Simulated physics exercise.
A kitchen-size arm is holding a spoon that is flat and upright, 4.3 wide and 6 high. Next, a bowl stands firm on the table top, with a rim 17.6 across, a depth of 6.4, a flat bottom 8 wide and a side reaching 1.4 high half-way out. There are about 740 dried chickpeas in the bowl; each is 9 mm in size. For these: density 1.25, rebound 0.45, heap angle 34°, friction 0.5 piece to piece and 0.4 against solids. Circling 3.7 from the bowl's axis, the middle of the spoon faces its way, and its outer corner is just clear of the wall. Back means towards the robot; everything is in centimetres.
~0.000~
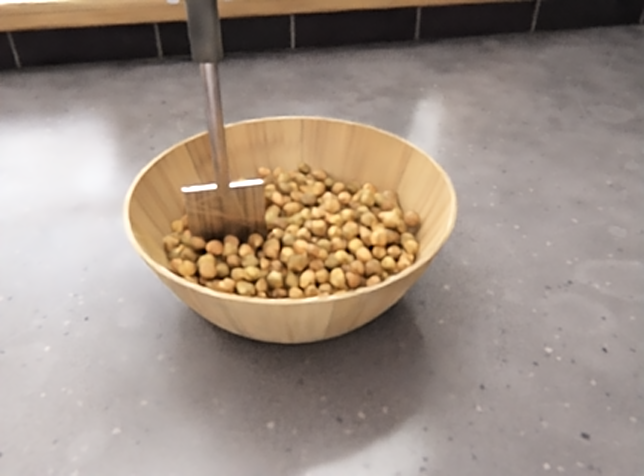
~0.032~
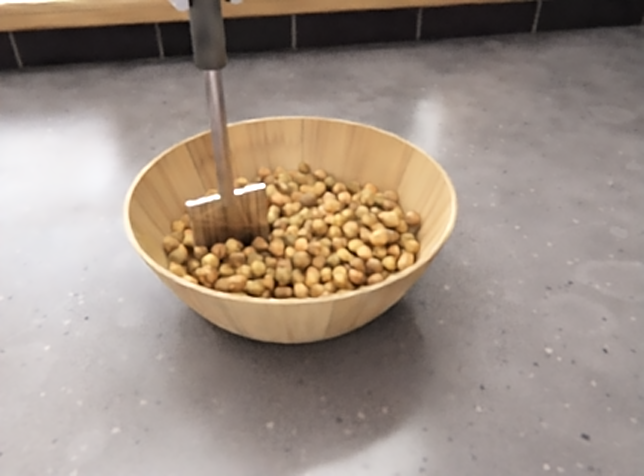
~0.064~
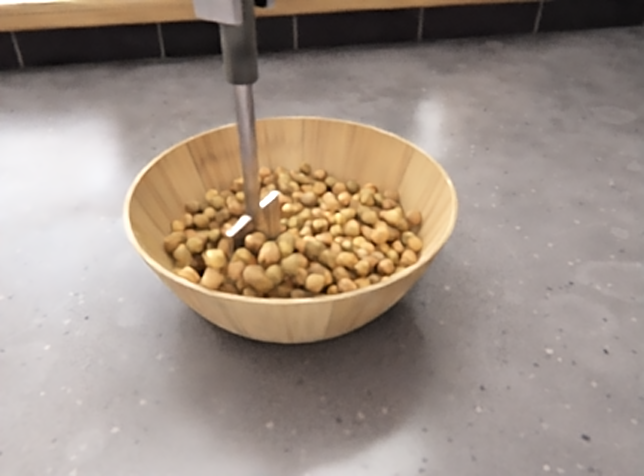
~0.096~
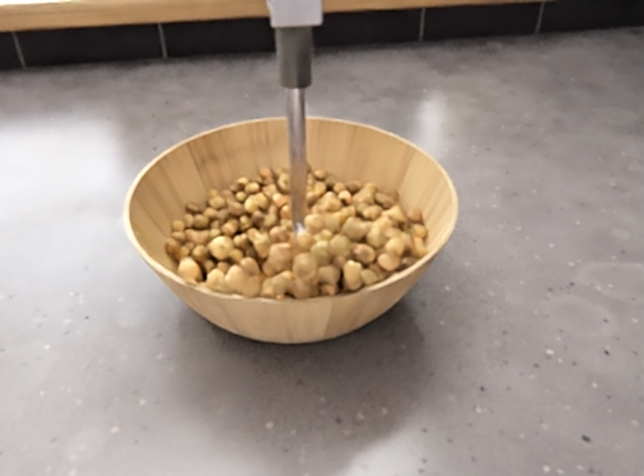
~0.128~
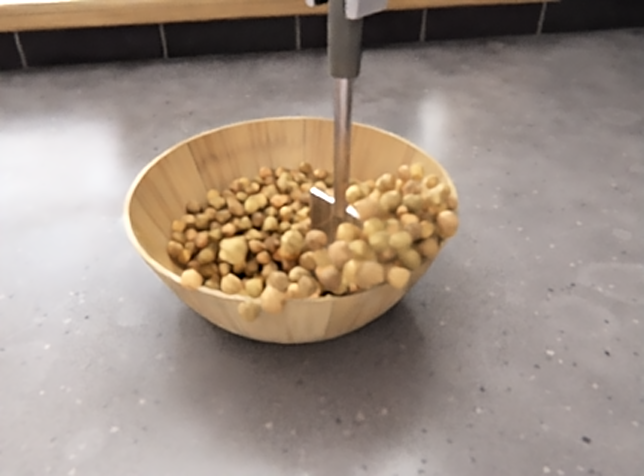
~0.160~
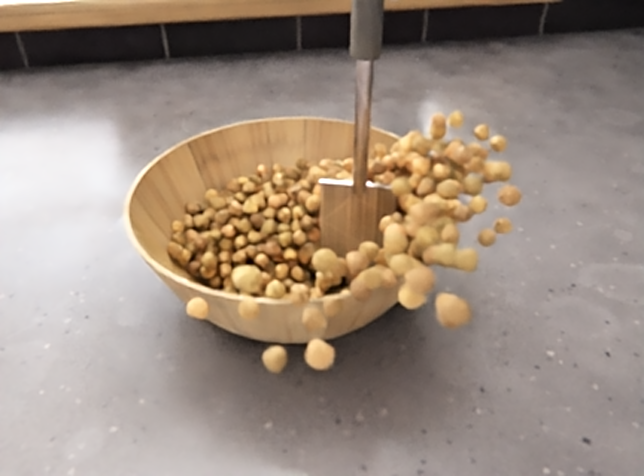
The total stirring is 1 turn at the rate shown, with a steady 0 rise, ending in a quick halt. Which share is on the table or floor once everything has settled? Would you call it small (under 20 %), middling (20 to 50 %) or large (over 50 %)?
I would call it middling.
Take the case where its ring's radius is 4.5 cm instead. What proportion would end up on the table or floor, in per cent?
Around 40 in a hundred, in that case.
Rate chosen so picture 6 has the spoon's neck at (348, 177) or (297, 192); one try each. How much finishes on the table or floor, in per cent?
Some 30 and 10 per cent.
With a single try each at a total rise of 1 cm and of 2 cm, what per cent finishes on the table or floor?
It comes to about 35 per cent and about 30 per cent.
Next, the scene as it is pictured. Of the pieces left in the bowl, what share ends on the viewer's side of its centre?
It comes to near 65 percent.
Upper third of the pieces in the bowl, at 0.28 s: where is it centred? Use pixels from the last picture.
About (222, 156).
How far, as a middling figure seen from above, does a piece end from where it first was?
Level distance: About 9 cm.
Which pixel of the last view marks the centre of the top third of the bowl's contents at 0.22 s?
Look near (336, 145) for its middle.
After 0.22 s, 232° round, highest piece 12 above the table; 621 in the bowl, 1 on the table or floor, 115 in flight or on the tool.
After 0.28 s, 302° round, highest piece 11 above the table; 552 in the bowl, 53 on the table or floor, 132 in flight or on the tool.
After 0.51 s, 0° round, highest piece 6 above the table; 457 in the bowl, 279 on the table or floor, 1 in flight or on the tool.
After 1.21 s, 0° round, highest piece 6 above the table; 457 in the bowl, 280 on the table or floor.
In the end, 457 in the bowl, 280 on the table or floor. That is 38 % on the table or floor.
